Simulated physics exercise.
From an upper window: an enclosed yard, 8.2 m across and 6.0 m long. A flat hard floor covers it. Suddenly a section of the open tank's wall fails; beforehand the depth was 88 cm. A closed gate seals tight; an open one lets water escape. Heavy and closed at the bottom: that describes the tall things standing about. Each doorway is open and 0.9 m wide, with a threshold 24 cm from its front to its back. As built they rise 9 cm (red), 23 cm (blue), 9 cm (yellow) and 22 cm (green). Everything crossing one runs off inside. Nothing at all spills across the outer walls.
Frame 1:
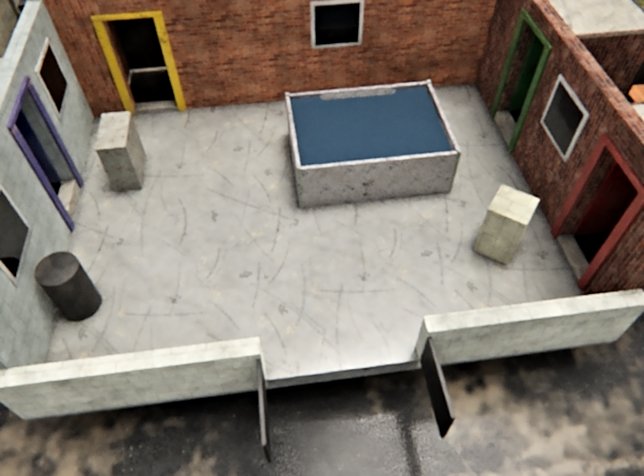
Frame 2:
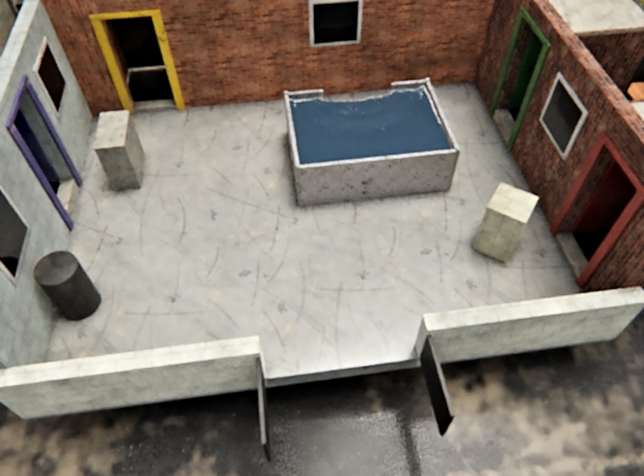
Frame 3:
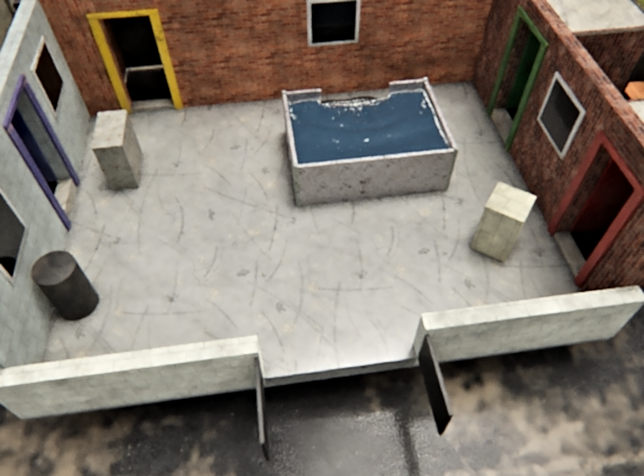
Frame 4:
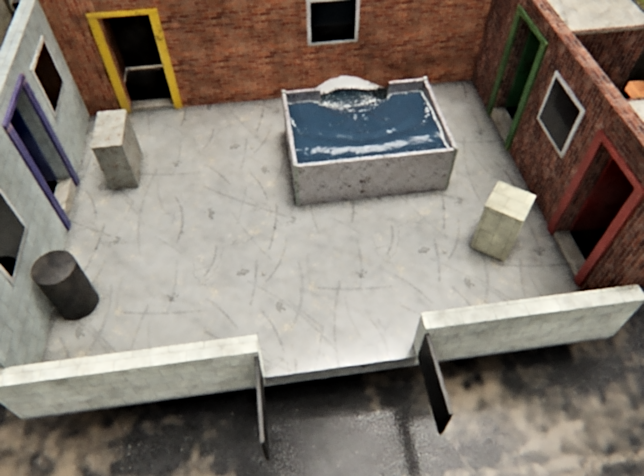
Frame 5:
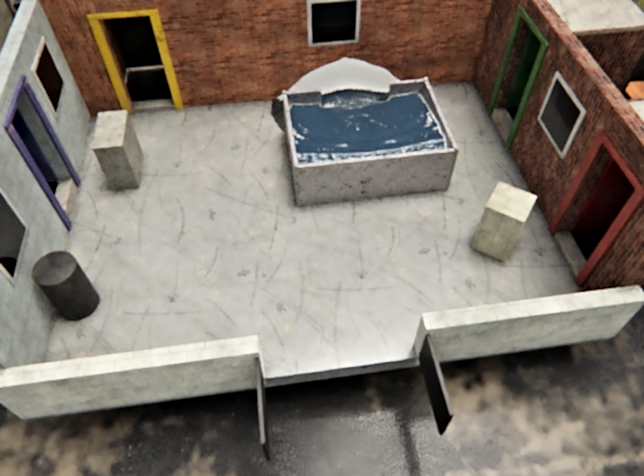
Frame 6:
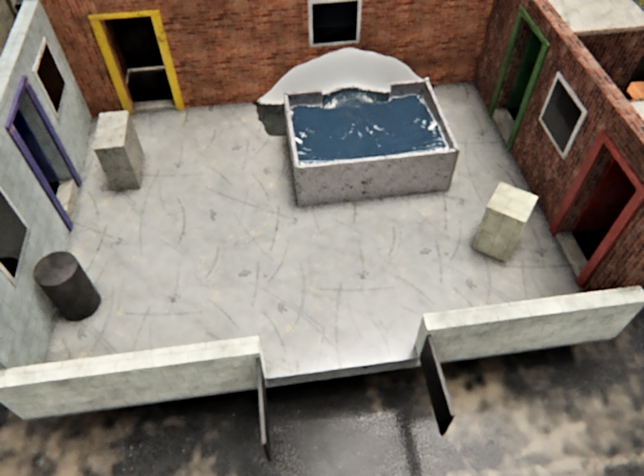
In the video, a still, open tank of blue water stands in a walled yard with coloured doorways; its far side gives way, the water inside churns, and a pale sheet spreads outward behind it across the grey floor.
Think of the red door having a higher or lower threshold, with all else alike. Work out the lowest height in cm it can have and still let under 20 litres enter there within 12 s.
The lowest such height is roughly 12 cm.
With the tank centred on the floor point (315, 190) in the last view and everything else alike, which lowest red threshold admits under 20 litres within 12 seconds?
Some 10.5 cm.
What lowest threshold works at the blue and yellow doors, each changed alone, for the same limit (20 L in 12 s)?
Roughly 5.5 cm for the blue door and roughly 12.0 cm for the yellow door.
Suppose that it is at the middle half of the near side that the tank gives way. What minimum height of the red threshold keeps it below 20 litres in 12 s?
I'd say close to 19 cm.
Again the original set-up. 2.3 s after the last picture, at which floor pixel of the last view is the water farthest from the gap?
(62, 275).
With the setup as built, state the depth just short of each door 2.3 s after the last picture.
Centimetres: Red = 5, blue = 5, yellow = 6, green = 24.
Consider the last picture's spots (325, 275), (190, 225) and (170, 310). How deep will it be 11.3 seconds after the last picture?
Approx. 10 / 8 / 9 cm.
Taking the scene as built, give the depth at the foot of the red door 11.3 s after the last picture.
It works out to about 8.5 centimetres deep.
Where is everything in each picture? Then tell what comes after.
The first picture shows the open tank at (368, 125) is whole and still, 88 cm deep; the red door at (592, 221) is dry.
In the second picture, water pours out on the far side and has run 0.4 m, to a hidden place; about 13 cm deep outside, 88 cm at the back.
In the third picture, water pours out on the far side and has run 0.9 m, to a hidden place; about 15 cm deep outside, 88 cm at the back.
In the fourth picture, the gap is on the far side, the front 1.1 m out at a hidden place; the back of the open tank holds 83 cm.
In the fifth picture, water pours out on the far side and has run 1.4 m, to (276, 100); about 14 cm deep outside, 74 cm at the back.
In the sixth picture, the gap is on the far side, the front 1.7 m out at (257, 102); the back of the open tank holds 76 cm; the red door at (591, 218), 4.7 m from the gap, is still 4.0 m from the nearest water.
Then, 0.7 s after the last picture water covers 20 % of the floor, deepest (68 cm) near (342, 100); it has not reached the red door.
Then, 2.3 s after the last picture water covers 55 % of the floor, deepest (38 cm) near (342, 100); 5 cm at the red door, 0 litres in over its 9 cm threshold.
Then, 11.3 s after the last picture water covers 100 % of the floor, deepest (15 cm) near (79, 187); 8 cm at the red door, 47 litres in over its 9 cm threshold.
At the red door as built, the water peaked near 15 cm, 4.1 s after the last picture.
Run again over the same 12 s with other heights there, 31 litres in over 10.5 cm, 11 litres over 14 cm. The limit of 20 litres is kept from about 12 cm up.
